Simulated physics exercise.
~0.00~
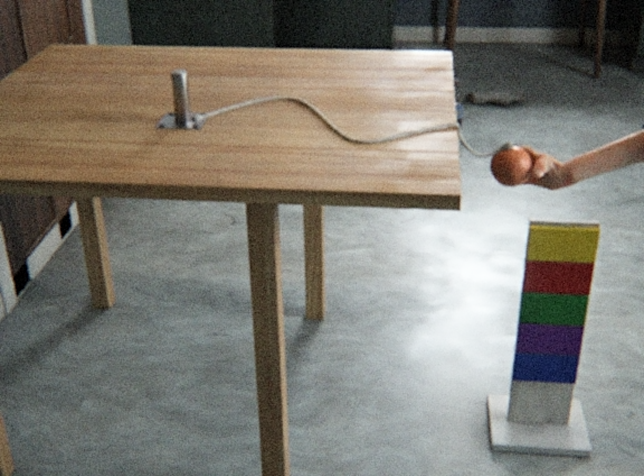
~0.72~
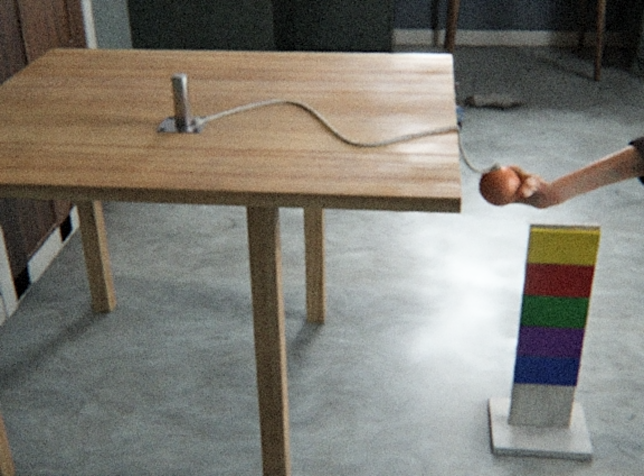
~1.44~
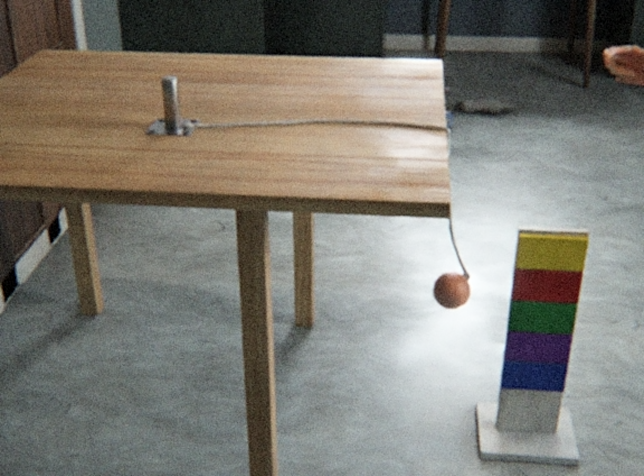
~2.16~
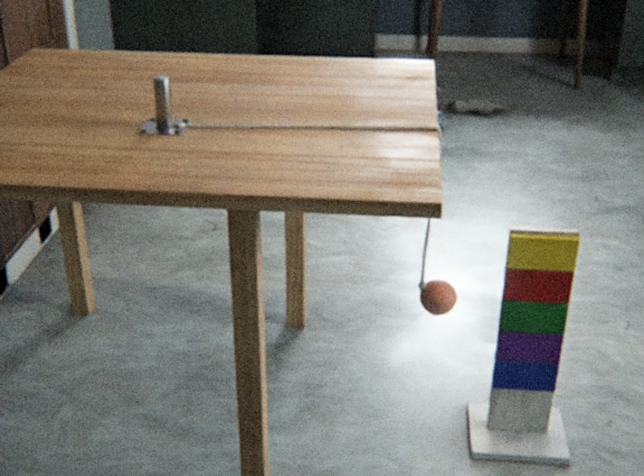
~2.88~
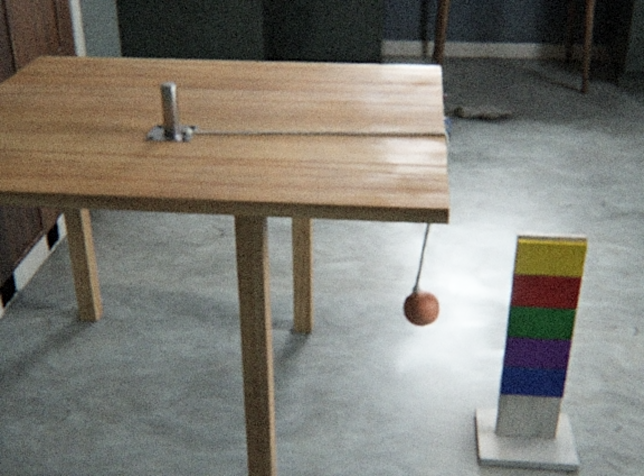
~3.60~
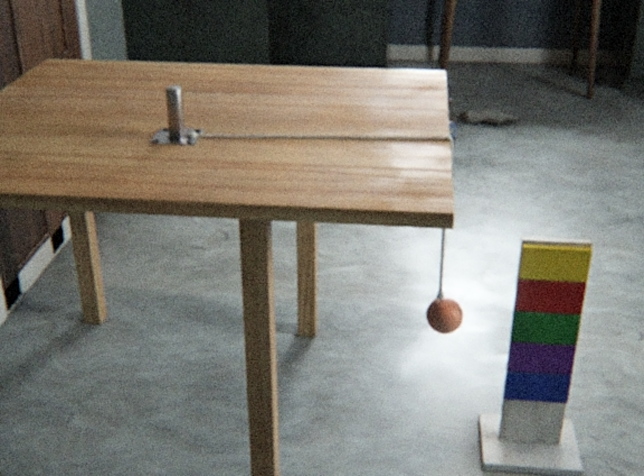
In a dim room with a grey floor, a slightly swaying camera looks down at a wooden table from the side. A cord runs from a small metal post on the tabletop to an orange ball held by a hand past the right edge. To the right stands a board with yellow, red, green, purple and blue bands. The hand moves the ball slightly left, then lets go and draws back right. The ball drops, pulling the cord straight, and swings left, then back right. It ends hanging below the edge, level with the green band.
